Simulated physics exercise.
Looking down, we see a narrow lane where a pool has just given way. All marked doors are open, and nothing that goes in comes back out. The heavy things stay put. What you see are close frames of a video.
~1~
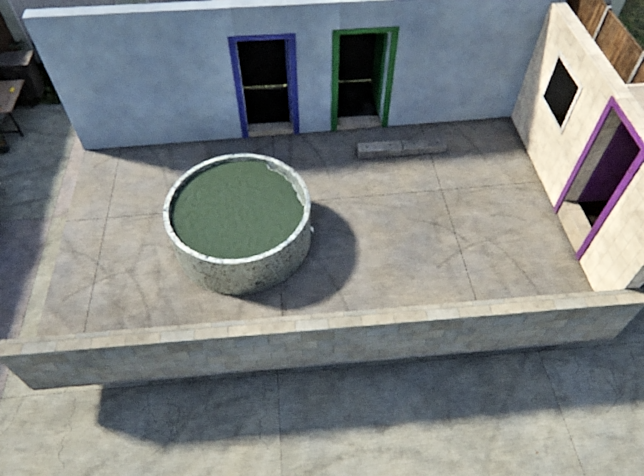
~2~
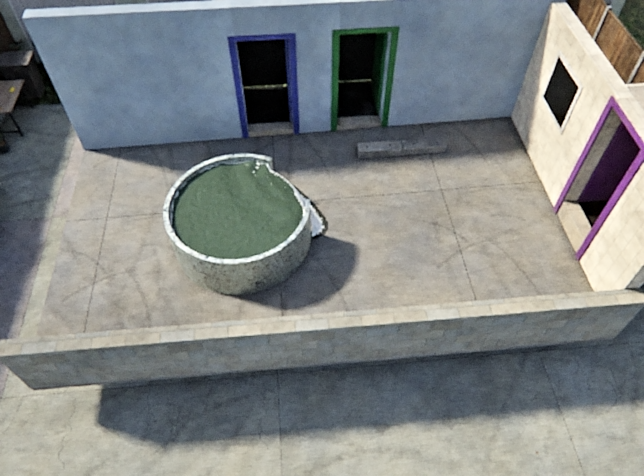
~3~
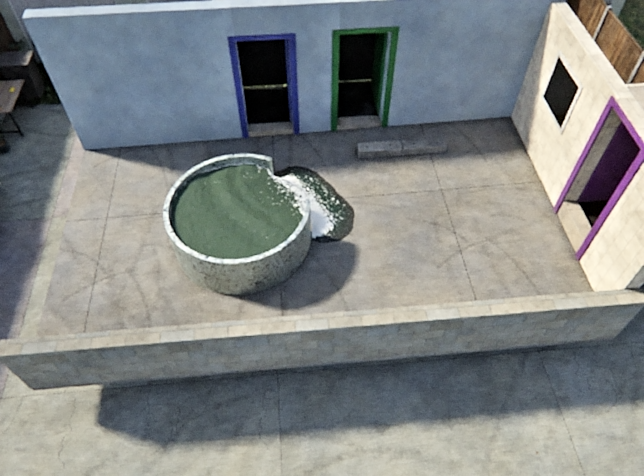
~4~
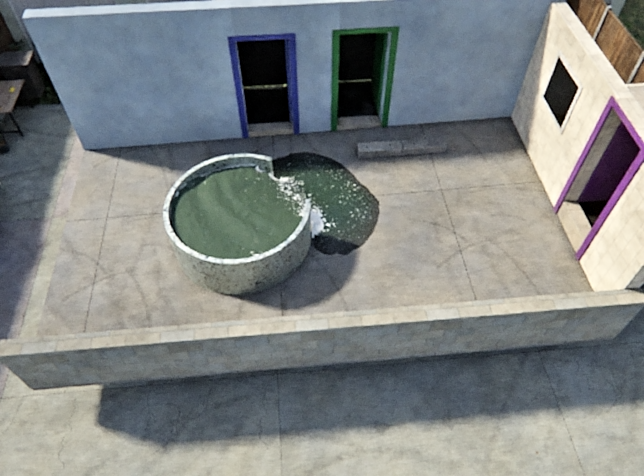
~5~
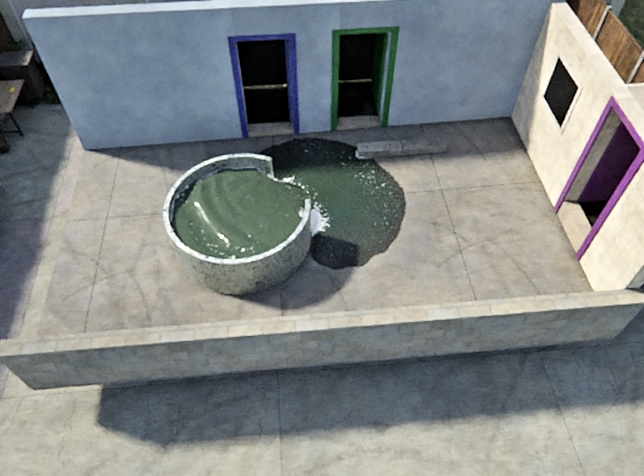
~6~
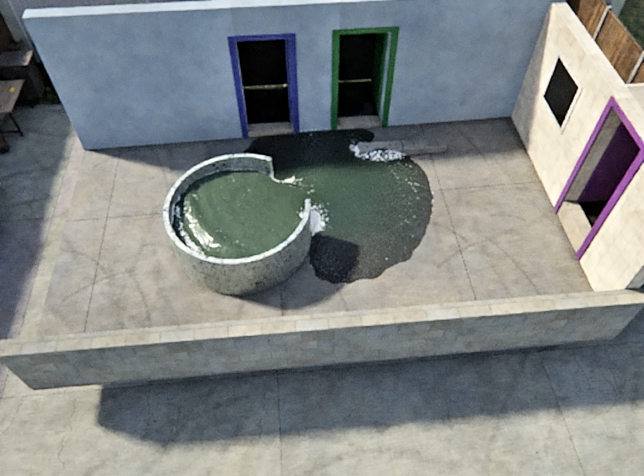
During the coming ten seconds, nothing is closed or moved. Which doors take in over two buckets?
Door by door: The green door does, the blue door does not, the purple door does not.
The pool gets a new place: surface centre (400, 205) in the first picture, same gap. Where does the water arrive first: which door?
The purple one comes first.
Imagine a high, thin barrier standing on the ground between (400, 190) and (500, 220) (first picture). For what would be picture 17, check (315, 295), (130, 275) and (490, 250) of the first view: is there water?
Listed order: Spared, spared, swamped.
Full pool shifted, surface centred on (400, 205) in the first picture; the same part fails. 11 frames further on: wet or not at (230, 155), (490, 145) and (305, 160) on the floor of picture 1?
I'd say still dry for the first, swamped for the second and still dry for the third.
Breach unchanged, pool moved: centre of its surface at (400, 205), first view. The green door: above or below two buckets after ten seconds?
Reading - green door: Short of the line.
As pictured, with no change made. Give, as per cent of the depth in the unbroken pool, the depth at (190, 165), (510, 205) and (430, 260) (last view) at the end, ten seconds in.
About 4, 8, 10 %.
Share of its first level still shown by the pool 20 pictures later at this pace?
Close to 34 %.
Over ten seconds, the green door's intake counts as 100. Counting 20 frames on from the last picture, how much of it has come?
Share at that point: Close to 85 in a hundred.
A moment on, water covers 35 % of the floor; the green door over two buckets in, the blue door wet at the sill, nothing in, the purple door not reached.
Next, water covers 50 % of the floor; the green door far over two buckets in, the blue door under two buckets in, the purple door wet at the sill, nothing in.
Then, water covers 55 % of the floor; the green door far over two buckets in, the blue door under two buckets in, the purple door wet at the sill, nothing in.
Later, water covers 80 % of the floor; the green door far over two buckets in, the blue door under two buckets in, the purple door wet at the sill, nothing in.
In the end, water covers 95 % of the floor; the green door far over two buckets in, the blue door under two buckets in, the purple door wet at the sill, nothing in.
